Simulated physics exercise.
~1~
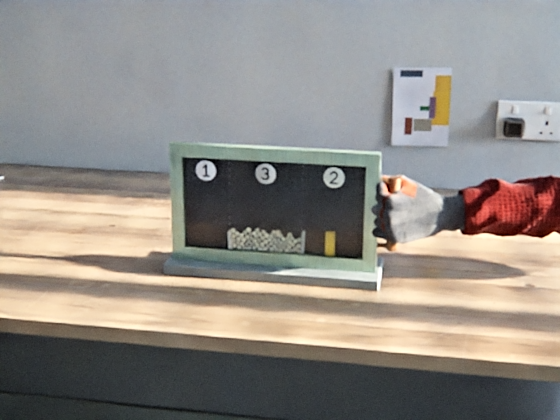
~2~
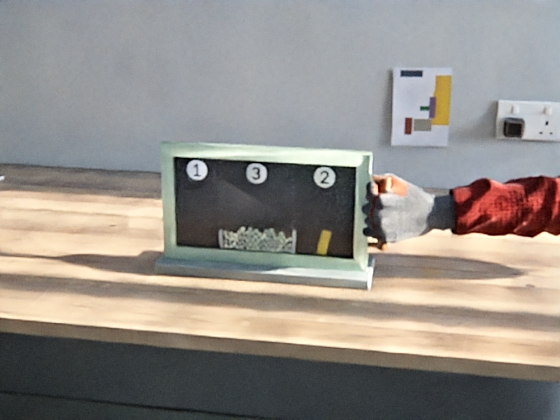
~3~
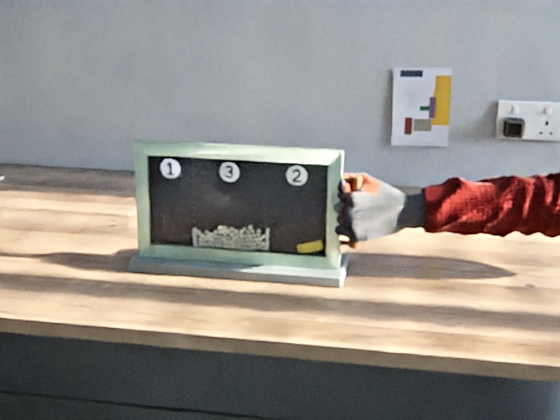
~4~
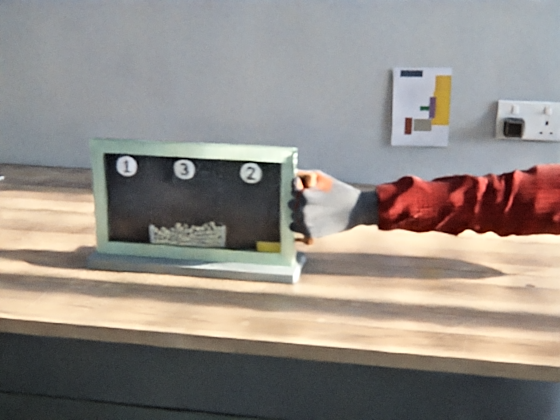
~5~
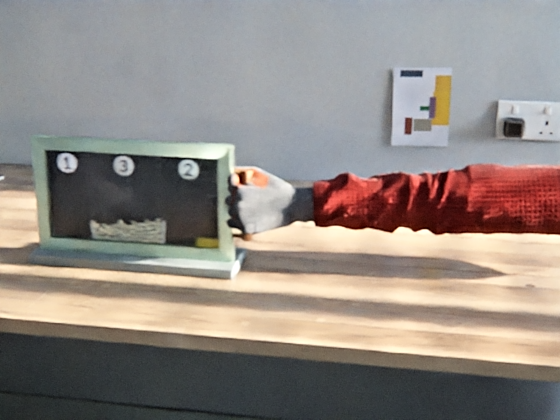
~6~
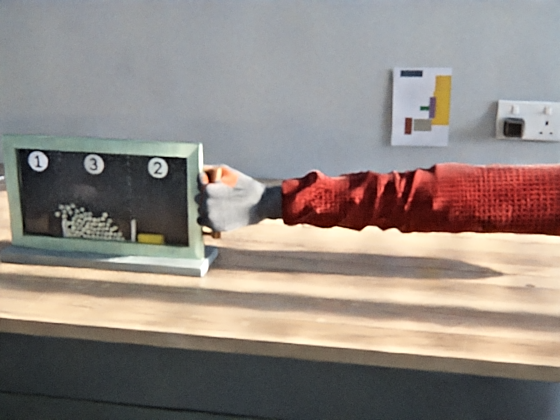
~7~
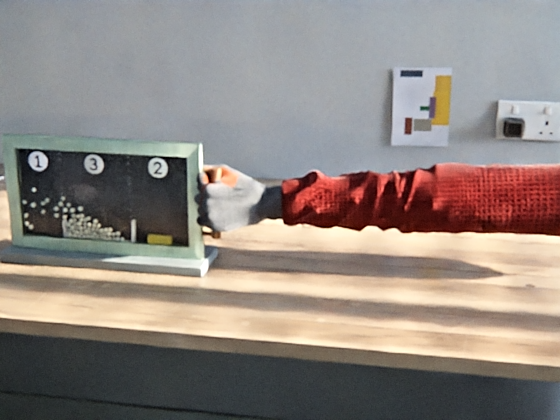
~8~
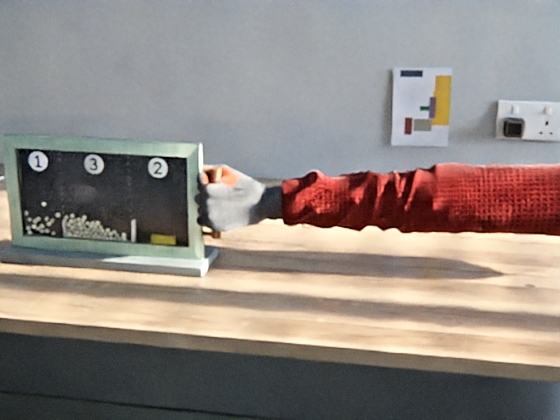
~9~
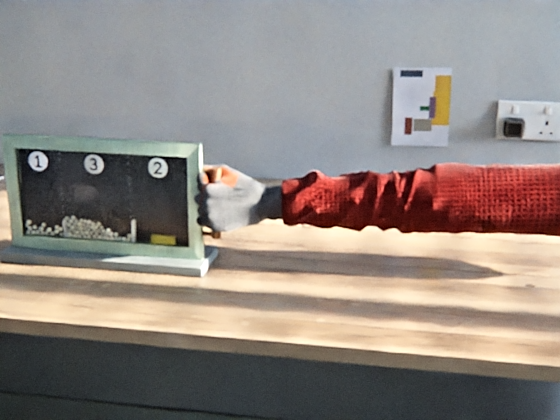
On a pale wooden table against a grey wall with a small colourful poster and a socket, seen from the front, stands an upright, green-framed case with a dark inside. It holds a low bank of small white balls in the middle strip and a yellow block standing at right. A gloved hand in a red sleeve pushes the case left, and the block tips over onto its side. As the case stops at far left, balls spill leftward and scatter through the left strip. They settle low, most still in the middle strip, some in the left, none in the right.
